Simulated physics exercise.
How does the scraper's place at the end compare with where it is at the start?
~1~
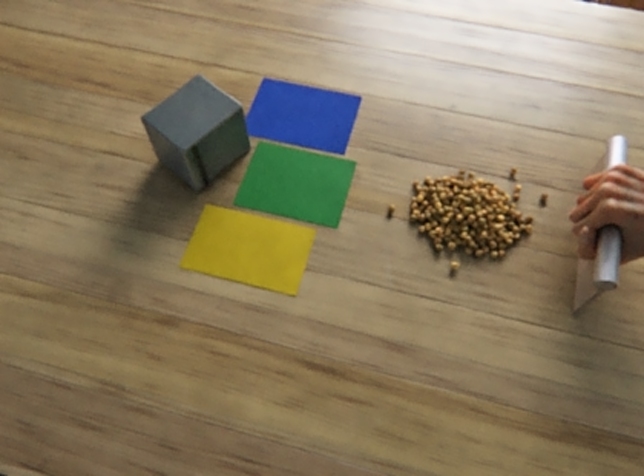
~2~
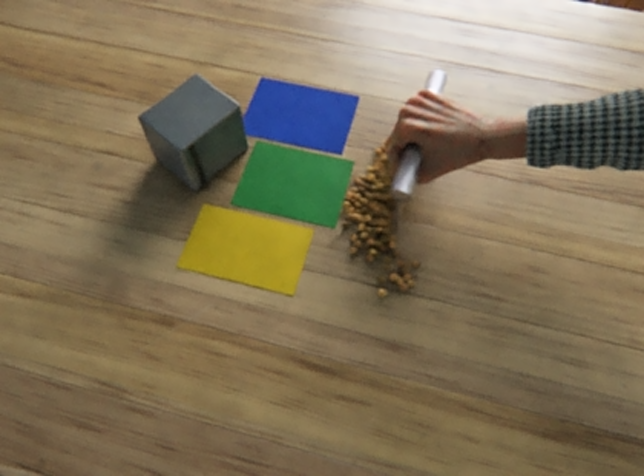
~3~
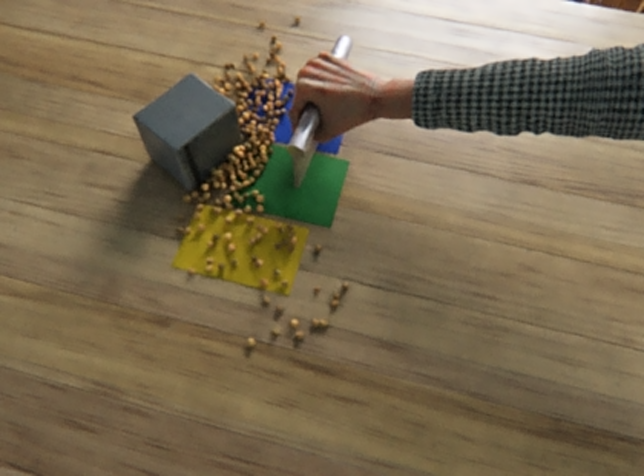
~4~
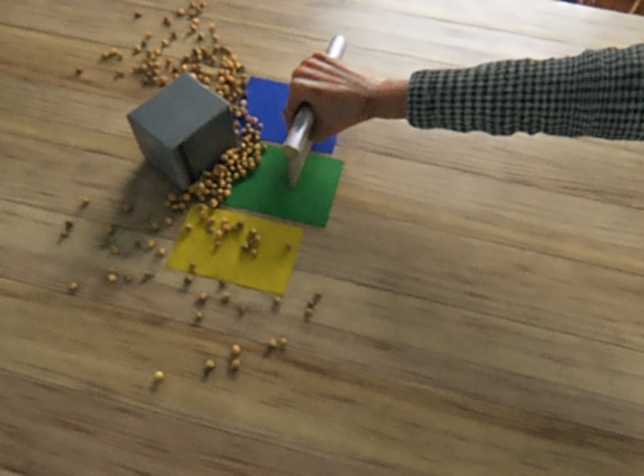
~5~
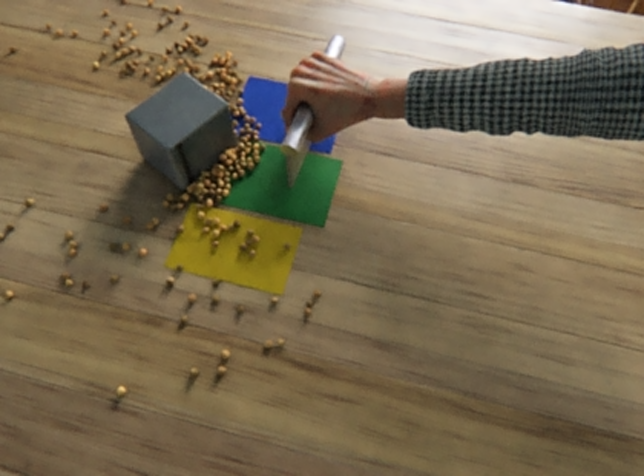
At the start the scraper is at the right edge of the view, to the right of the heap. By the end it is much further left and somewhat higher up, over the blue and green mats.
